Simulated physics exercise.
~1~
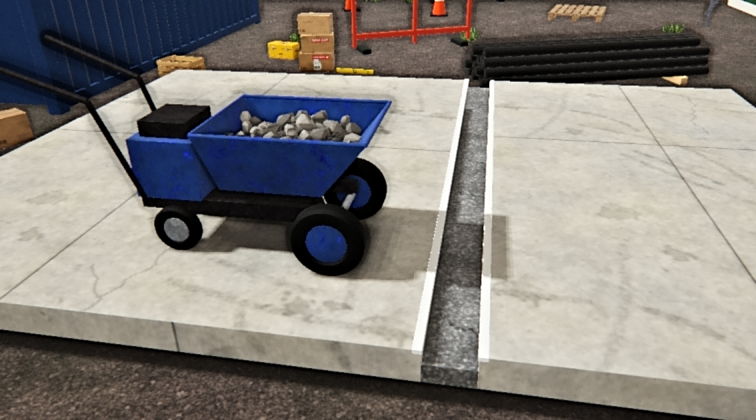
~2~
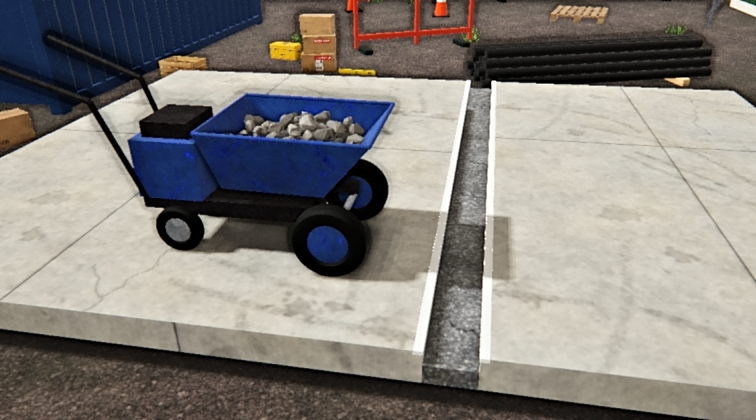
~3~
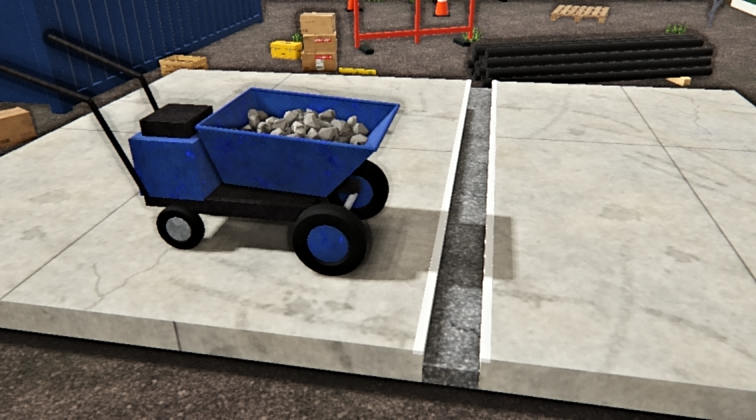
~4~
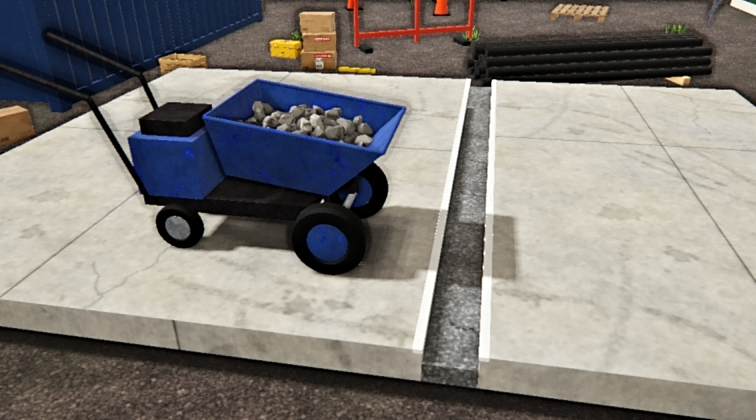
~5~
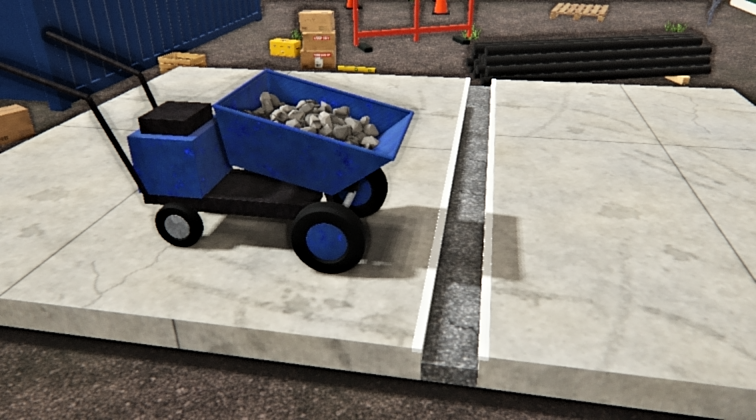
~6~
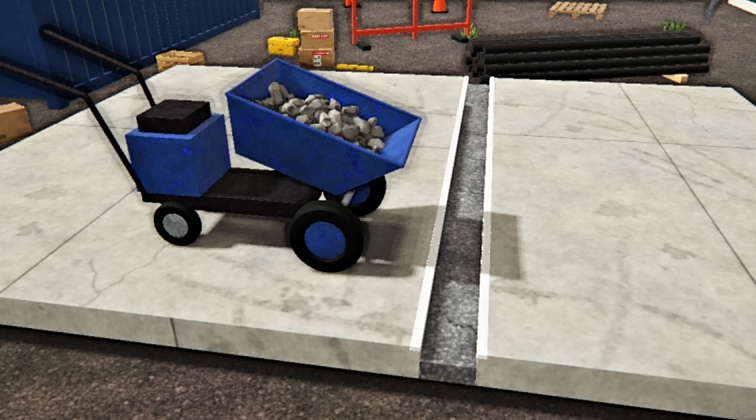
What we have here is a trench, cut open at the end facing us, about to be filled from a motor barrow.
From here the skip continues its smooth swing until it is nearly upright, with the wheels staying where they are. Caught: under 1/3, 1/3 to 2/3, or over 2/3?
1/3 to 2/3.
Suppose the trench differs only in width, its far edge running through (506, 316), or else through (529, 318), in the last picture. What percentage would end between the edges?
I'd say some 70 in a hundred, followed by 90 in a hundred.
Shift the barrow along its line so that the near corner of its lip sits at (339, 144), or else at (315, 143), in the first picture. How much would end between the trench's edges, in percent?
The first stop gives 50 per cent; the second gives 50 per cent.
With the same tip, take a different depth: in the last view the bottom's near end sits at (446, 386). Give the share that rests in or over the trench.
It works out to some 70 per cent.
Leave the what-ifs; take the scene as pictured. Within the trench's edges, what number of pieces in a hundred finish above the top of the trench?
I'd say around 55 percent.
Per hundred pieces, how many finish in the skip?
Estimate: 10 %, roughly.
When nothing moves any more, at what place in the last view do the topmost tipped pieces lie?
I'd place the summit at about pixel (461, 230).
Just after the last frame, skip tipped steeply; every one in the skip.
A moment on, skip tipped steeply; the larger part in the skip; about a tenth in or heaped over the trench; just a few beyond it; just a few falling.
Further on, skip tipped right over; roughly a quarter in the skip; roughly half in or heaped over the trench; roughly a third beyond it.
When it is over, skip tipped right over; about a tenth in the skip; roughly half in or heaped over the trench; roughly a third beyond it.
